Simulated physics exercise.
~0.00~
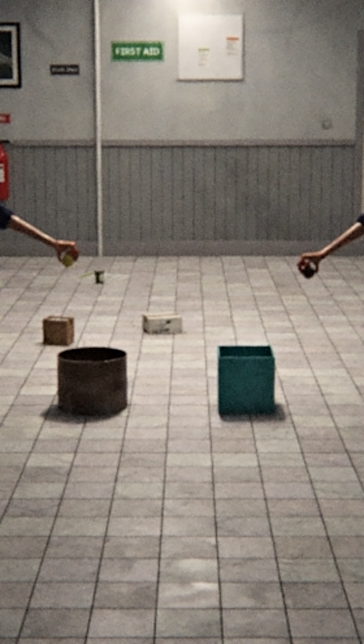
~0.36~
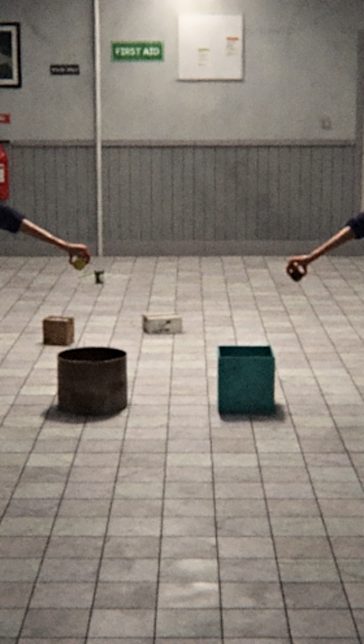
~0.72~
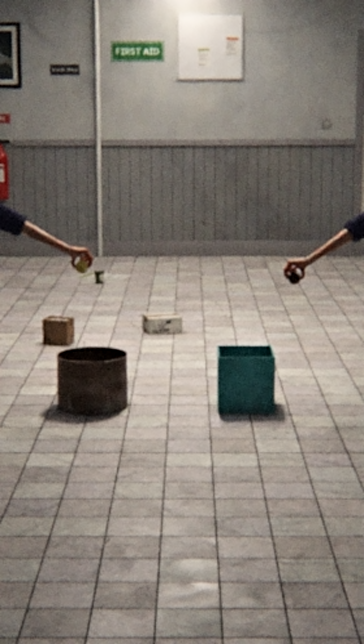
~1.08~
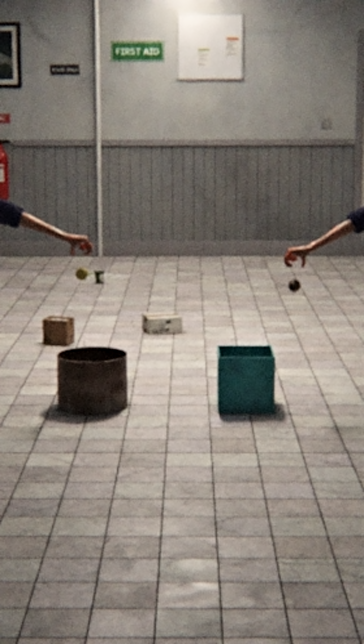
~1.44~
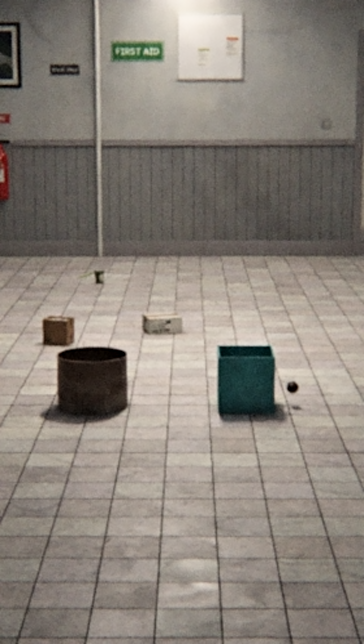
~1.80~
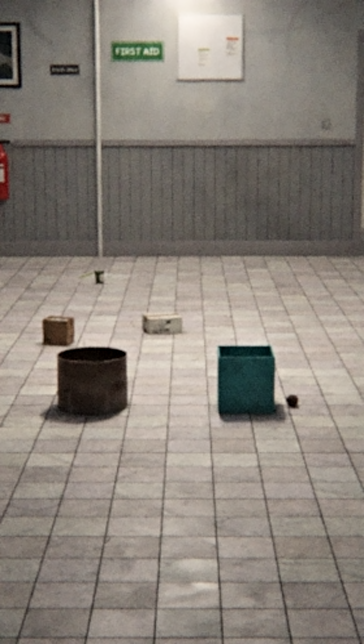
A yellow lemon and a dark brown onion, held by hands reaching in from either side, were shifted slightly and let go; the lemon dropped into the round bucket, while the onion missed the teal basket and settled on the tiles just right of it.
